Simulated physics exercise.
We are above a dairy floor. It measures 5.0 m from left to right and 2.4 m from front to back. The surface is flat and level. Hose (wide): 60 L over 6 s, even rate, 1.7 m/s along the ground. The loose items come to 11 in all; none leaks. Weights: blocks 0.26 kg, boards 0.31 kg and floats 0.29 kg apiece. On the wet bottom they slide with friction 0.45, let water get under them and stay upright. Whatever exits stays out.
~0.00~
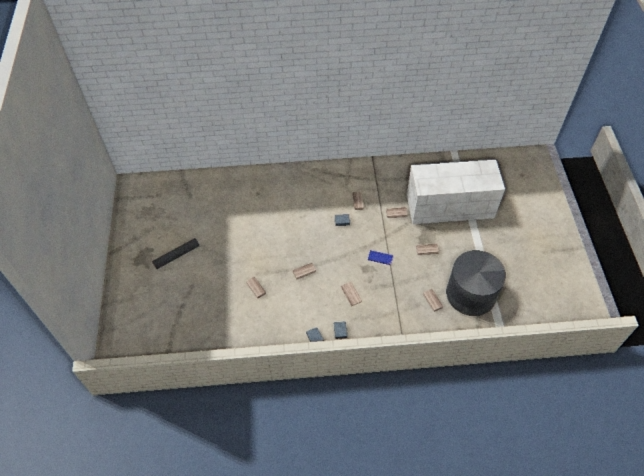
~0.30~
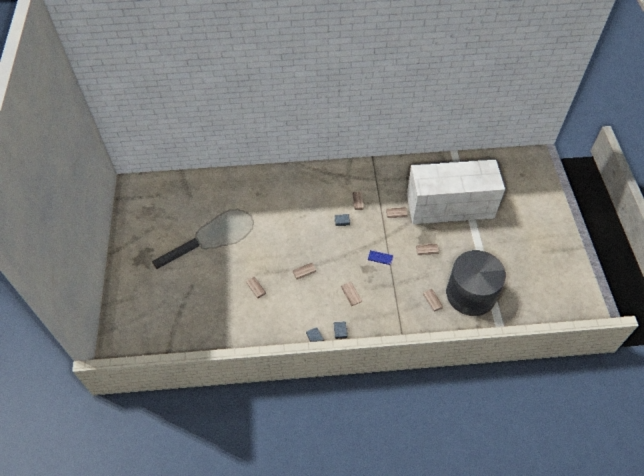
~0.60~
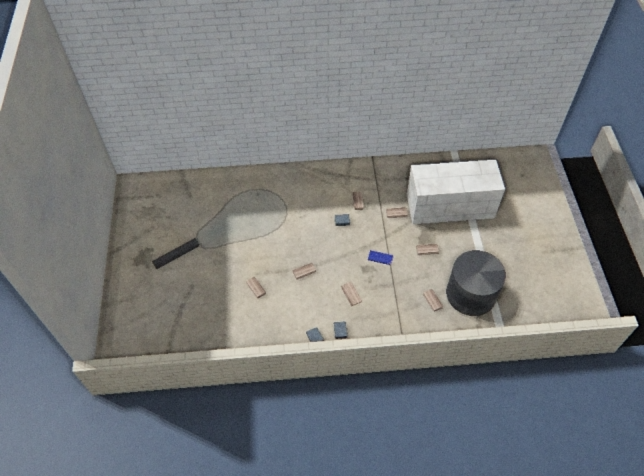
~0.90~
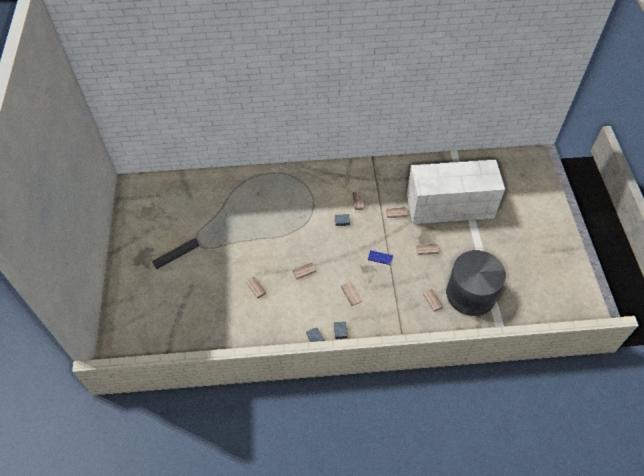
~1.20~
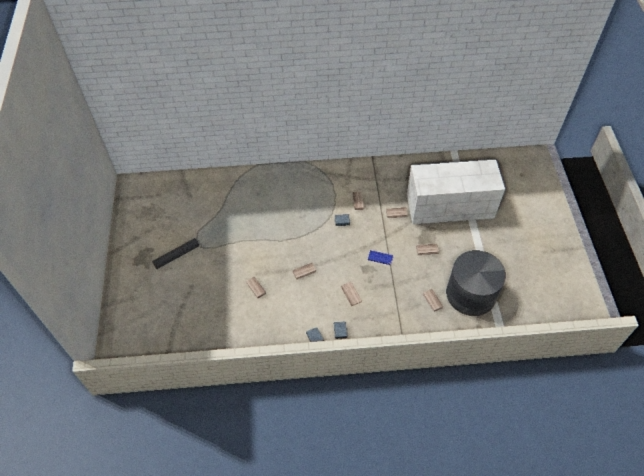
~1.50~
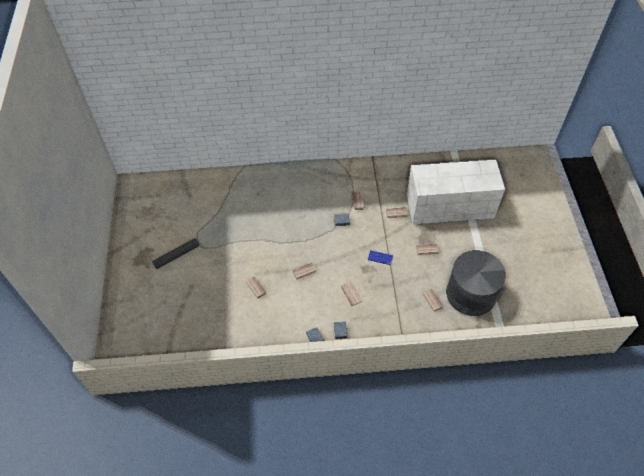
On a walled dairy floor, clear water spread out from the end of a dark bar on the left, widening toward the back wall and the scattered small pieces, none of which moved.
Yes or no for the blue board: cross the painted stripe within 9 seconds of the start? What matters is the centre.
The blue board comes up short.
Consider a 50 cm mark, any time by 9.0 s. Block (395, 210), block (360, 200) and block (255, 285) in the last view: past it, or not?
Result by item: Goes farther; goes farther; stays closer.
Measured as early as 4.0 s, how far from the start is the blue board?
By then it has shifted roughly 0 cm.
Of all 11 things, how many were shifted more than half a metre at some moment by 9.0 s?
By my tally, 2.
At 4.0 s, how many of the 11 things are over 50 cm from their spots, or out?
At that time I count 0.
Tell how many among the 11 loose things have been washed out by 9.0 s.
Tally: 0.
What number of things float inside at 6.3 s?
Count at that moment: 0.
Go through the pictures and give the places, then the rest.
In the first frame, the blue board at (381, 257), on the bottom; water covers 0.0 m2; 0 of 11 have shifted.
In the second frame, the blue board at (381, 257) rests on the ground; water covers 0.2 m2; 0 of 11 have shifted.
In the third frame, the blue board at (381, 257), on the bottom; water covers 0.4 m2; 0 of 11 have shifted.
In the fourth frame, the blue board at (381, 257), on the bottom; water covers 0.7 m2; 0 of 11 have shifted.
In the fifth frame, the blue board at (381, 257), on the bottom; water covers 1.1 m2; 0 of 11 have shifted.
In the sixth frame, the blue board at (381, 257), on the bottom; 1.3 m2 under water; 0 of 11 have shifted.
After 2.1 s the blue board is near (381, 257), 0.0 m from its start, aground; 0 of 11 are over the mark; 0 afloat.
After 4.0 s the blue board is near (381, 257), 0.0 m from its start, aground; 0 of 11 are over the mark; 0 afloat.
After 6.3 s the blue board is near (381, 257), 0.0 m from its start, aground; 0 of 11 are over the mark; 0 afloat.
After 9.0 s the blue board is near (379, 262), 0.1 m from its start, aground; 0 of 11 are over the mark; 1 afloat.
